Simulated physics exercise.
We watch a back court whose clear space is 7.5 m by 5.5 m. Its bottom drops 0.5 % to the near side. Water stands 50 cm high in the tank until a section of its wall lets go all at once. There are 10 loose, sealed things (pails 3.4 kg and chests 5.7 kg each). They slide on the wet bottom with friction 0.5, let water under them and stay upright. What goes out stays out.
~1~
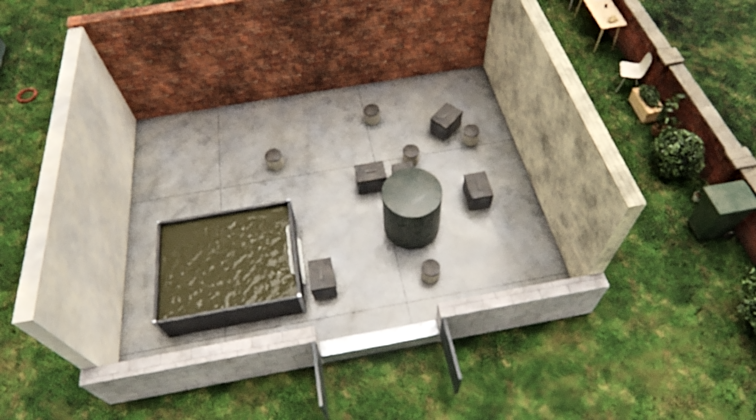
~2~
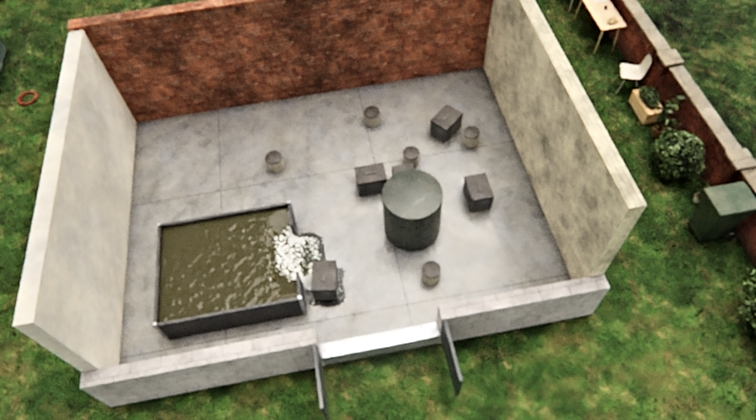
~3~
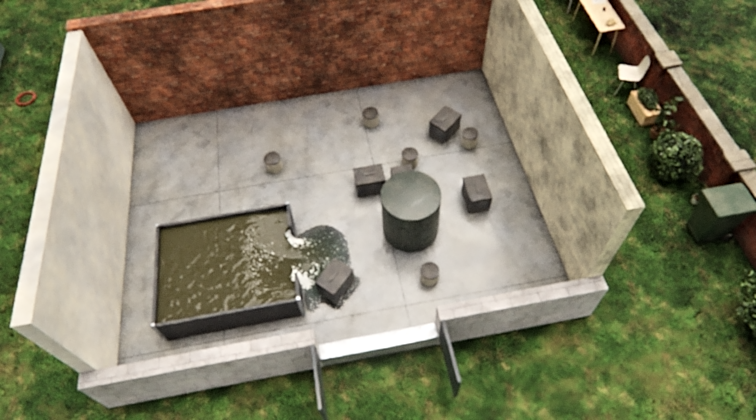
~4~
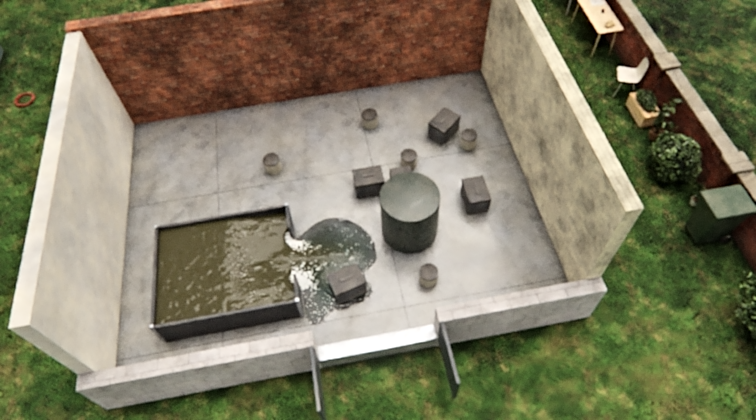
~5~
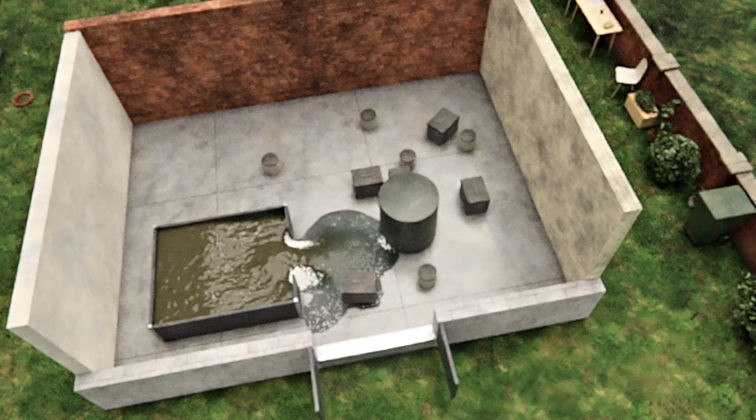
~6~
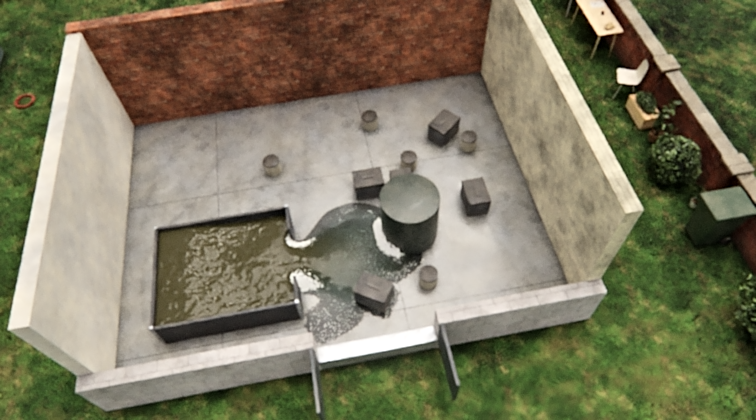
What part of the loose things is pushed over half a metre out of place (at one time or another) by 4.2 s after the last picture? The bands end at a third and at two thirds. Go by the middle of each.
Share: Two thirds or above.
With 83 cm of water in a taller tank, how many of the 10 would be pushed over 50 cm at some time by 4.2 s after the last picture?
In that case 9 of them.
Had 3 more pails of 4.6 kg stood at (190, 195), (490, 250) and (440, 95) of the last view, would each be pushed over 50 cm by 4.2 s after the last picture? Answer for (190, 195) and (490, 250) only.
In that order: Short of it, under.
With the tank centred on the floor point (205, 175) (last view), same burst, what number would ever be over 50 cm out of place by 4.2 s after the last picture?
In that case 8 of them.
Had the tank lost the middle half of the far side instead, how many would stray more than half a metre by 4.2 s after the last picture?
In that case 2 of them.
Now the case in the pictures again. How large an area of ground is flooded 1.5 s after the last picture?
Some 17 m2.
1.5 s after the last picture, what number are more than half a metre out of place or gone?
By then 5.
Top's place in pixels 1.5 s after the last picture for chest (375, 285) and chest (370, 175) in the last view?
Around (464, 296) and (352, 136).
Then, 0.4 s after the last picture 1 of 10 are over 50 cm from their spots; 0 afloat.
Then, 1.5 s after the last picture 5 of 10 are over 50 cm from their spots; 2 afloat.
Then, 2.8 s after the last picture 7 of 10 are over 50 cm from their spots; 3 afloat.
Then, 4.2 s after the last picture 9 of 10 are over 50 cm from their spots, and 9 have been at some point; 8 afloat.
